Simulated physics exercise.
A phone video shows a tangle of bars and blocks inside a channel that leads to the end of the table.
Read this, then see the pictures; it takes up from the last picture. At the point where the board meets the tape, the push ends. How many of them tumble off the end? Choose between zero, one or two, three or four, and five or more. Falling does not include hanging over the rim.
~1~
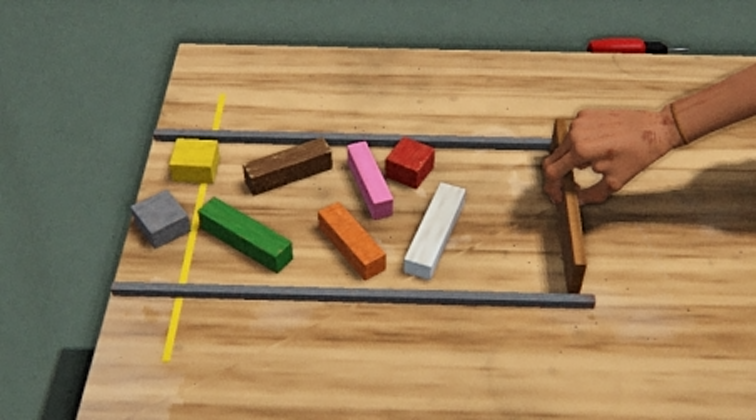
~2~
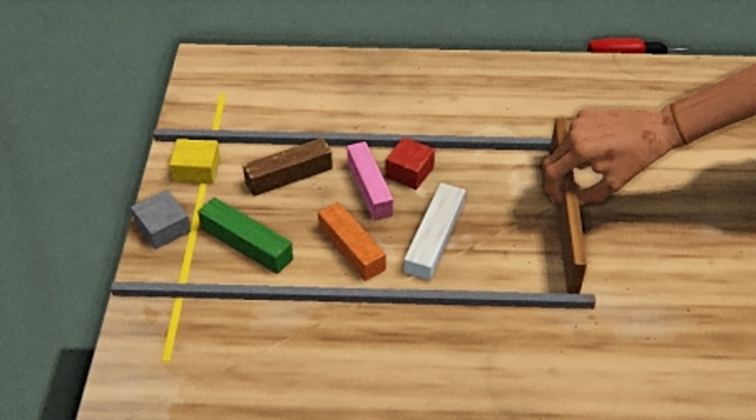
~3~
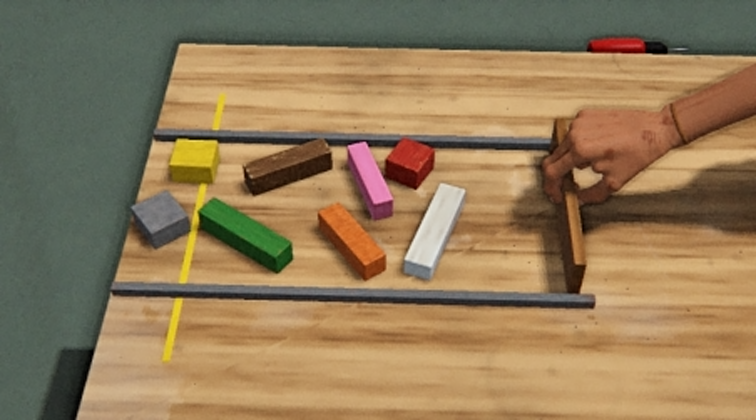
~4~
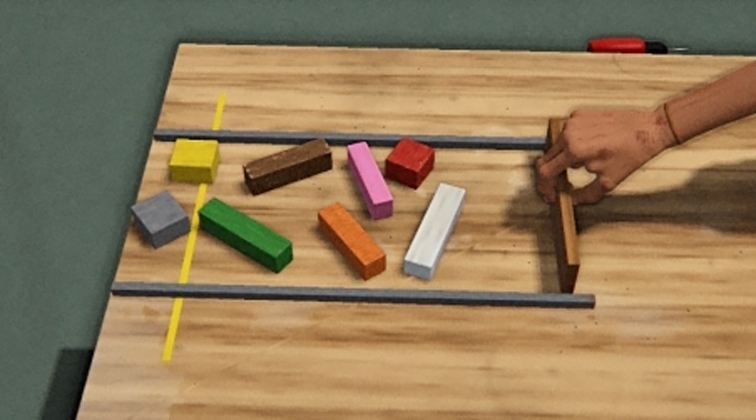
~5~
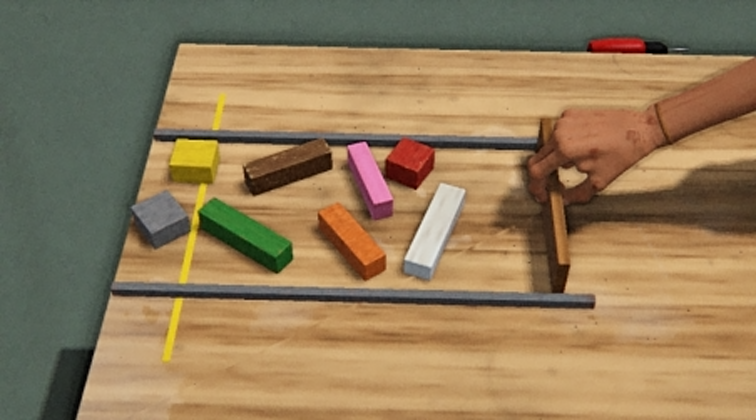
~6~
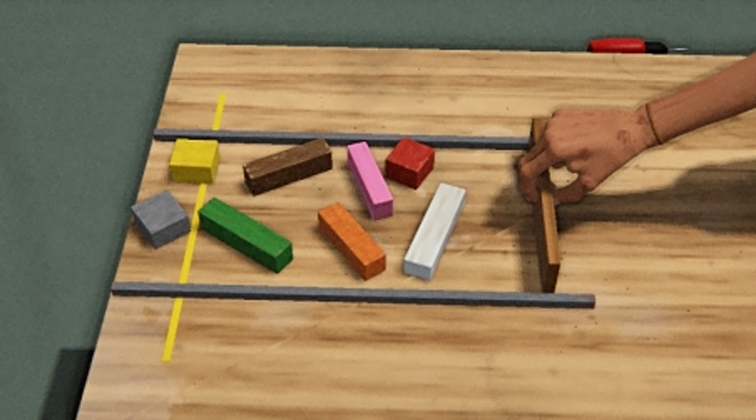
The count is three or four.
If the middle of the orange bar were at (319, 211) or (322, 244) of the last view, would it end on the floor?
Trial 1: Stays aboard; trial 2: Stays aboard.
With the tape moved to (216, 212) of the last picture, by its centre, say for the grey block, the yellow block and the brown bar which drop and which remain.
The grey block comes down; the yellow block goes over; the brown bar does not fall.
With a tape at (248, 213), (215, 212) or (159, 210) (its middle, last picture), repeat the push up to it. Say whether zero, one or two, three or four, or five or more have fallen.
Place one: None; place two: One or two; place three: 5 or more.
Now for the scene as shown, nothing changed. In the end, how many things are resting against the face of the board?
Counting them up gives 2.
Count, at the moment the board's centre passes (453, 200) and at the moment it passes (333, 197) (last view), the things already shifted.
Counts: 1, 6.
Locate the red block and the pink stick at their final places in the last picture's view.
They end up close to (188, 162) and (156, 178).
A little later, none off yet; grey block at rest near (161, 219); yellow block at rest near (195, 162); green bar at rest near (245, 235).
When it is over, the number that fall off is three or four; down, brown bar, green bar, yellow block and grey block.
